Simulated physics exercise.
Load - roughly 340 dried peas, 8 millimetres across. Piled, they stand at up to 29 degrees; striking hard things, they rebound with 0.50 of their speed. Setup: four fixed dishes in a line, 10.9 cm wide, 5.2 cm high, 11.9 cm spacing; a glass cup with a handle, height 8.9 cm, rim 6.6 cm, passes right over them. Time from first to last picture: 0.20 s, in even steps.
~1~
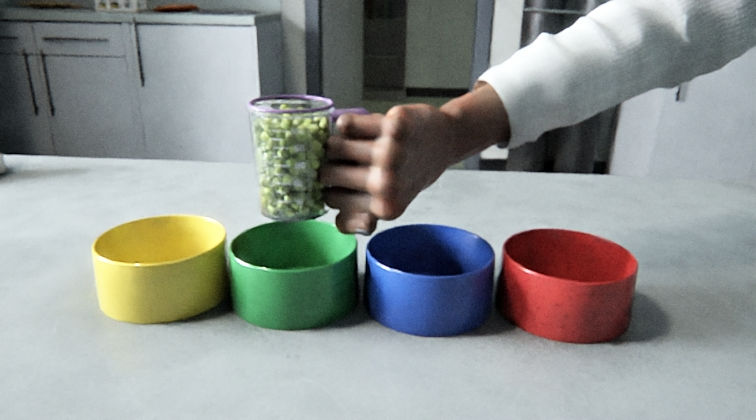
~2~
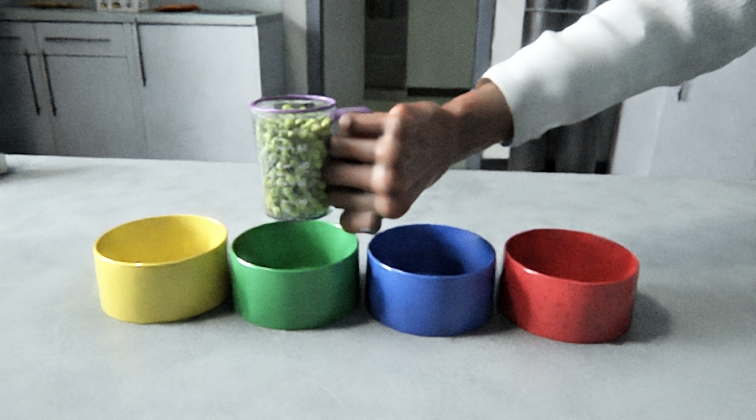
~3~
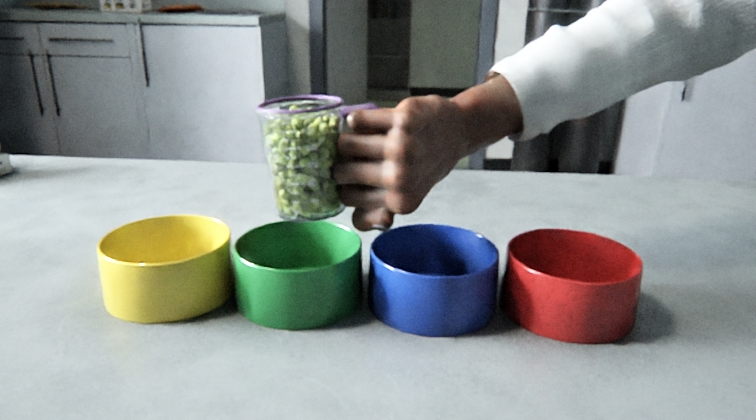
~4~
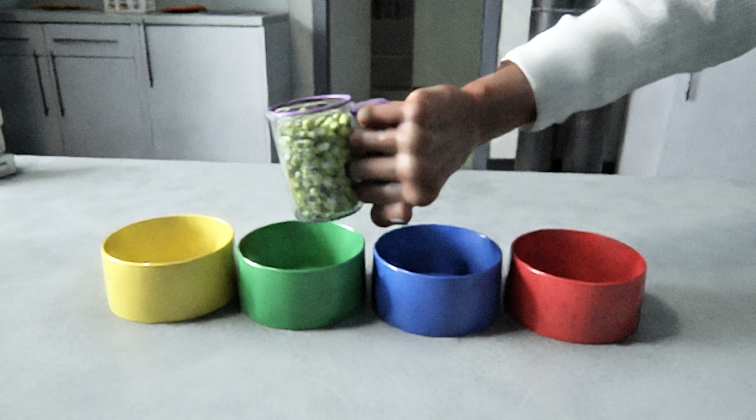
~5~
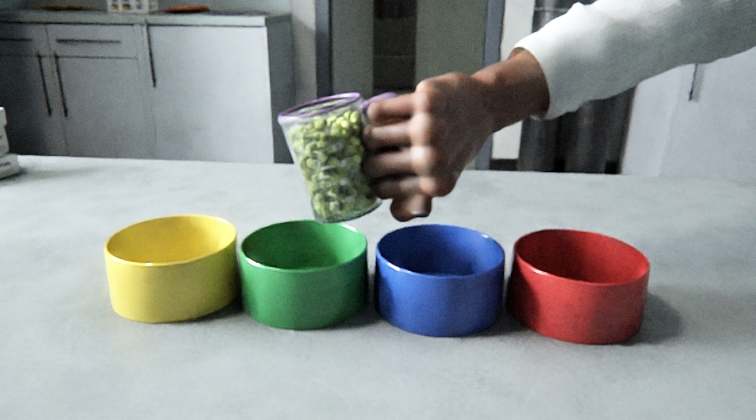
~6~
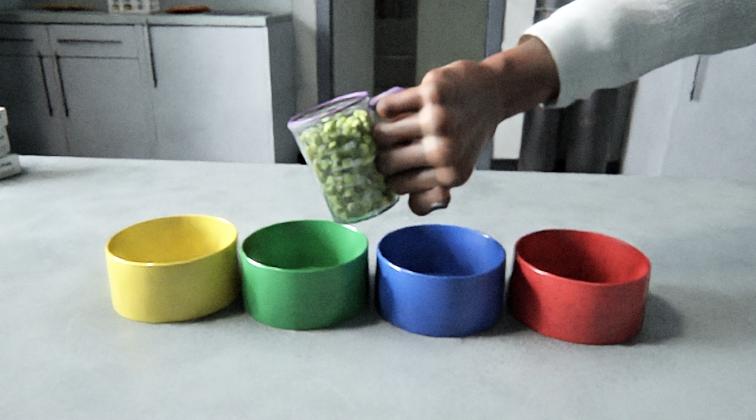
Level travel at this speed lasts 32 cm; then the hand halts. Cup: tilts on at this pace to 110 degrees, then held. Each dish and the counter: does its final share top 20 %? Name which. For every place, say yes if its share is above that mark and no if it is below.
Red: Yes, blue: Yes, green: No, yellow: No, counter: No.
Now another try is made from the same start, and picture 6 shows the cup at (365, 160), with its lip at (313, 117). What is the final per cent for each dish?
In the end red holds 100, blue holds 0, green holds 0, yellow holds 0.
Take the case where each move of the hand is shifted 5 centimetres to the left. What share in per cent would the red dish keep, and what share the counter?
Red 30, counter 10.
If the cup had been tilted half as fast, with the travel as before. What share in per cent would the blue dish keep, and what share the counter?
In the blue dish 0; on the counter 0.
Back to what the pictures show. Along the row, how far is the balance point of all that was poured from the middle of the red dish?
Mean position: Around 4 cm toward smaller x from the centre.
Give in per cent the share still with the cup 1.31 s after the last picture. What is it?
5 %.
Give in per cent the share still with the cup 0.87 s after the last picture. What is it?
Close to 40 % of the load.
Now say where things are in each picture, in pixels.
In the first frame, cup at (293, 158), tilt 0 degrees, lip at (251, 103), moved 0.0 cm; middle of the pieces at (294, 165); yellow dish at (161, 238); green dish at (294, 243); blue dish at (430, 249); red dish at (568, 254).
In the second frame, cup at (297, 158), tilt 1 degrees, lip at (253, 104), moved 0.2 cm; middle of the pieces at (298, 165).
In the third frame, cup at (306, 158), tilt 4 degrees, lip at (260, 106), moved 0.7 cm; middle of the pieces at (307, 166).
In the fourth frame, cup at (320, 159), tilt 9 degrees, lip at (271, 110), moved 1.6 cm; middle of the pieces at (322, 166).
In the fifth frame, cup at (335, 159), tilt 15 degrees, lip at (281, 116), moved 2.6 cm; middle of the pieces at (337, 166).
In the sixth frame, cup at (348, 160), tilt 20 degrees, lip at (291, 122), moved 3.7 cm; middle of the pieces at (352, 166); yellow dish at (174, 238); green dish at (305, 243); blue dish at (441, 249); red dish at (580, 255).
Then, 0.53 s after the last picture, tilt 96 degrees; cup holds 95 %, blue 5 %.
Then, 0.87 s after the last picture, tilt 110 degrees; cup holds 40 %, red 20 %, blue 35 %.
Then, 1.31 s after the last picture, tilt 110 degrees; cup holds 5 %, red 55 %, blue 35 %.
In the end, red 60 %, blue 35 %, green 0 %, yellow 0 %, counter 5 %.
